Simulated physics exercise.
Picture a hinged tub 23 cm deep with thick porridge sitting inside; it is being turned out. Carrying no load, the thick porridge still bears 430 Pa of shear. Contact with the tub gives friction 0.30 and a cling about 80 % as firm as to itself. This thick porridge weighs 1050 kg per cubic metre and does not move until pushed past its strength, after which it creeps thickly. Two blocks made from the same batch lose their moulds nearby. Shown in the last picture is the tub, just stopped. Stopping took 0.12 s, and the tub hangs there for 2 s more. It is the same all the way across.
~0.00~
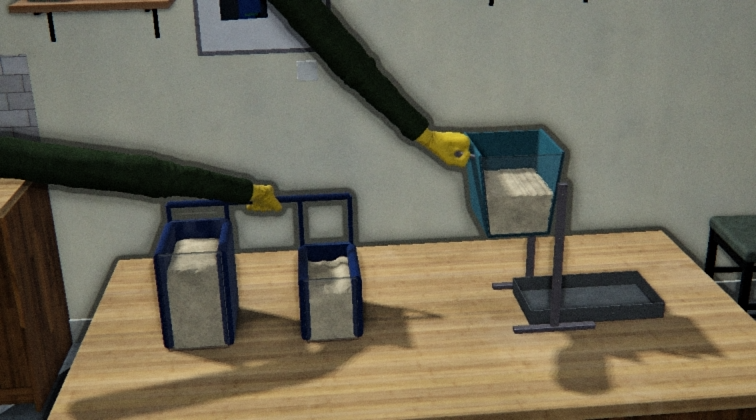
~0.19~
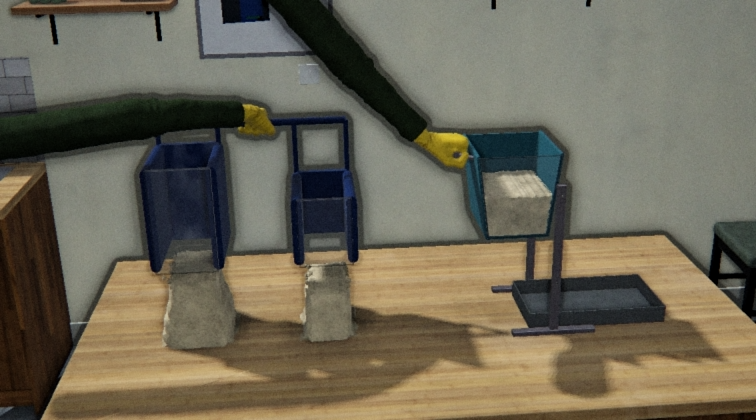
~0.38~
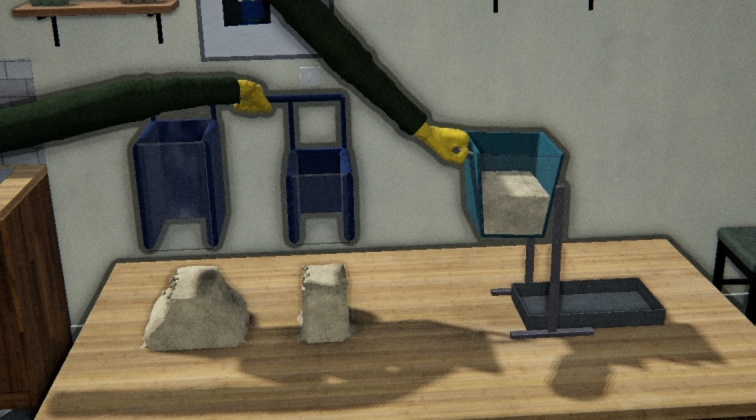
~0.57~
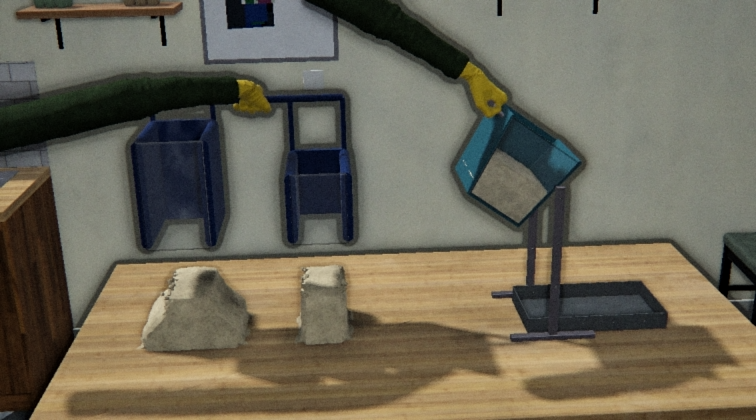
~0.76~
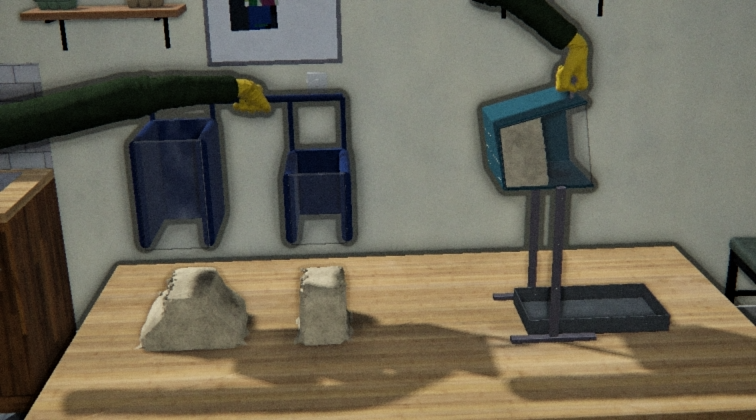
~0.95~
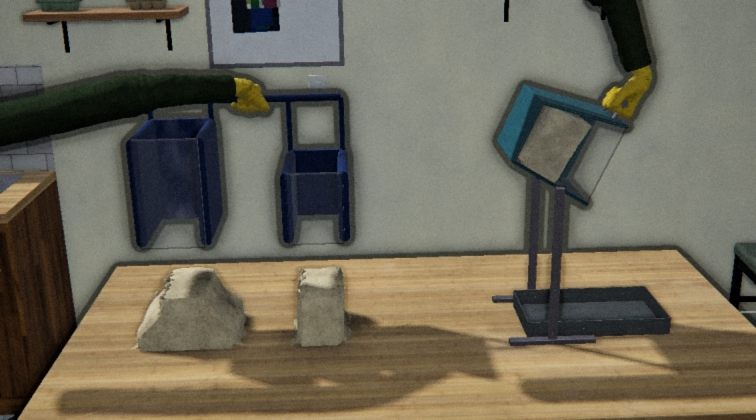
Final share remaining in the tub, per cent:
Near 0 %.
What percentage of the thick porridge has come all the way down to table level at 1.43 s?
At that moment, near 95 % is down.
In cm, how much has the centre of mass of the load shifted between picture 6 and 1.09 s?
Roughly 9 cm.
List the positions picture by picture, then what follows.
Handle-side rim at (482, 157), tilt 0 degrees; top of the thick porridge at (502, 196); blocks stand 25 cm, 16 cm (left to right), in the first frame.
Handle-side rim at (481, 158), tilt 0 degrees; top of the thick porridge at (500, 198); blocks stand 21 cm, 15 cm (left to right), in the second frame.
Handle-side rim at (481, 154), tilt 3 degrees; top of the thick porridge at (487, 196); blocks stand 17 cm, 15 cm (left to right), in the third frame.
Handle-side rim at (515, 117), tilt 36 degrees; top of the thick porridge at (495, 158); blocks stand 16 cm, 15 cm (left to right), in the fourth frame.
Handle-side rim at (586, 105), tilt 82 degrees; top of the thick porridge at (538, 119); blocks stand 16 cm, 15 cm (left to right), in the fifth frame.
Handle-side rim at (627, 129), tilt 114 degrees; top of the thick porridge at (558, 111); blocks stand 16 cm, 15 cm (left to right), in the sixth frame.
After 1.09 s, the tub is at 114 degrees and holds 96 %.
After 1.26 s, the tub is at 114 degrees and holds 1 %.
After 1.43 s, the tub is at 114 degrees and holds 0 %.
After 1.60 s, the tub is at 114 degrees and holds 0 %.
After 2.95 s, at the end, the tub is at 114 degrees and holds 0 %.
